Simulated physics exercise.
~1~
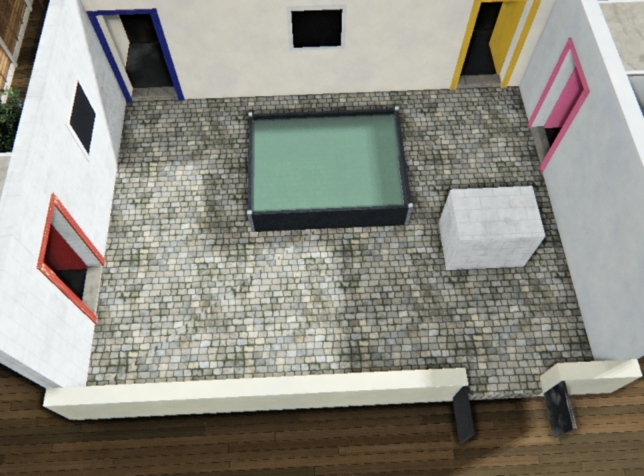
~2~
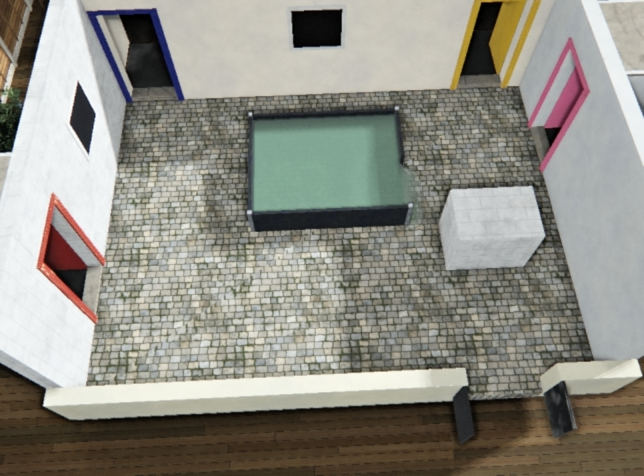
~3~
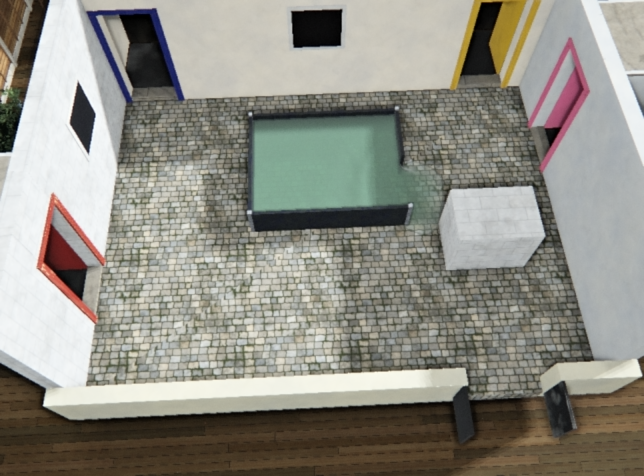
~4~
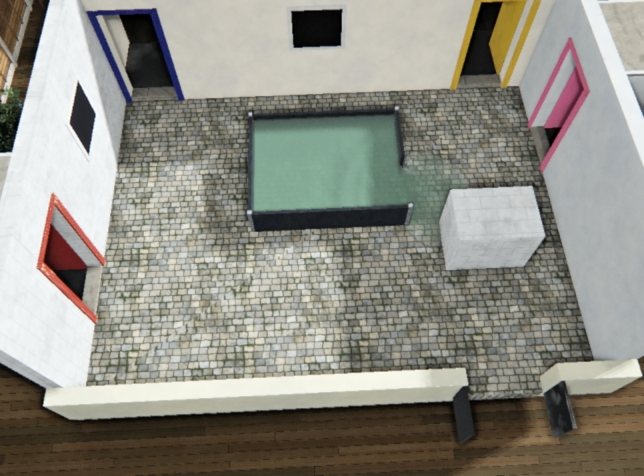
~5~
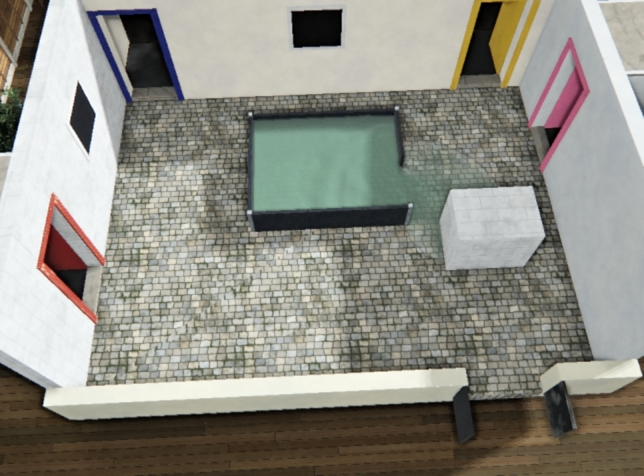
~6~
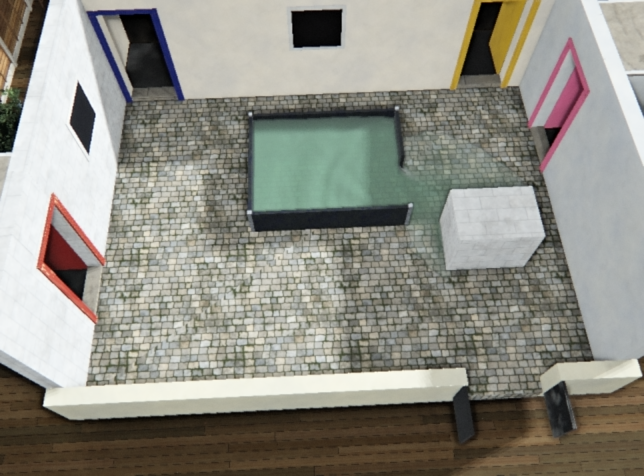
Walled paved yard with colourful doorways, green water pouring from a gap in a tank's right side and spreading around a pale block.
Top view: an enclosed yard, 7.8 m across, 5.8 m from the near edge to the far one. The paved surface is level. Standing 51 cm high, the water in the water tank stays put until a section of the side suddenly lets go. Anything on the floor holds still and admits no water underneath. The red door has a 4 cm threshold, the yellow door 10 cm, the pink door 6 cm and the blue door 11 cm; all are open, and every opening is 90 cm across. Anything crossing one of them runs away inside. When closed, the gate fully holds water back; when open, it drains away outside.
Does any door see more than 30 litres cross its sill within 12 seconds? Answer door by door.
Taking each door, the red door does not; the yellow door does; the pink door does; the blue door does not.
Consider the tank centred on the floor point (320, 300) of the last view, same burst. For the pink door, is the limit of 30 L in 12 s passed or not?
In that case pink comes out short of the limit.
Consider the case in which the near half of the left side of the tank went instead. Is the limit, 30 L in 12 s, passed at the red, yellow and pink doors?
Note: Red beyond the mark, yellow short of the mark, pink short of the mark.
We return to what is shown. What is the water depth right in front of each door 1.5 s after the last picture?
Depths in cm: Red 0, yellow 0, pink 19, blue 0.
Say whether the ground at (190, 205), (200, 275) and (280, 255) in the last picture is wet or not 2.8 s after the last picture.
Point 1: Unreached; point 2: Unreached; point 3: Unreached.
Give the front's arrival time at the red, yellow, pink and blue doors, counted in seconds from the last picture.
Times: Red 8.5 seconds, yellow 1.6 seconds, pink 0.4 seconds, blue 6.0 seconds.
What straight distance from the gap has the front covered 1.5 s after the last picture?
Distance: Approx. 4.0 m.
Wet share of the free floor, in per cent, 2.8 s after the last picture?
35 %.
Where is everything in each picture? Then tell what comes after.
The first picture shows still water, 51 cm deep, in the water tank at (327, 161).
In the second picture, water pours out at (402, 193) and has run 0.6 m, to (409, 172); typically 8 cm deep outside, 51 cm at the water tank's back.
In the third picture, water pours out at (402, 194) and has run 0.8 m, to (436, 176); typically 9 cm deep outside, 51 cm at the water tank's back.
In the fourth picture, the front is at (463, 180), 1.2 m from the gap at (402, 194); 1.6 m2 of floor is under water; 51 cm left at the back of the water tank.
In the fifth picture, the front is at a hidden place, 1.7 m from the gap at (402, 194); 2.4 m2 of floor is under water; 51 cm left at the back of the water tank.
In the sixth picture, the front is at a hidden place, 2.2 m from the gap at (402, 194); 3.2 m2 of floor is under water; 51 cm left at the back of the water tank.
Then, 0.7 s after the last picture water covers 15 % of the floor and is deepest (34 cm) near (548, 202); red door not reached, yellow door not reached, pink door 12 cm at the sill, 3 L in, blue door not reached.
Then, 1.5 s after the last picture water covers 25 % of the floor and is deepest (34 cm) near (546, 194); red door not reached, yellow door not reached, pink door 19 cm at the sill, 35 L in, blue door not reached.
Then, 2.8 s after the last picture water covers 35 % of the floor and is deepest (30 cm) near (517, 87); red door not reached, yellow door 18 cm at the sill, 19 L in, pink door 17 cm at the sill, 120 L in, blue door not reached.
Then, 6.3 s after the last picture water covers 60 % of the floor and is deepest (16 cm) near (538, 203); red door not reached, yellow door 13 cm at the sill, 86 L in, pink door 12 cm at the sill, 218 L in, blue door 2 cm at the sill, 0 L in.
Then, 11.3 s after the last picture water covers 95 % of the floor and is deepest (10 cm) near (536, 194); red door 6 cm at the sill, 1 L in, yellow door 9 cm at the sill, 98 L in, pink door 7 cm at the sill, 249 L in, blue door 8 cm at the sill, 0 L in.
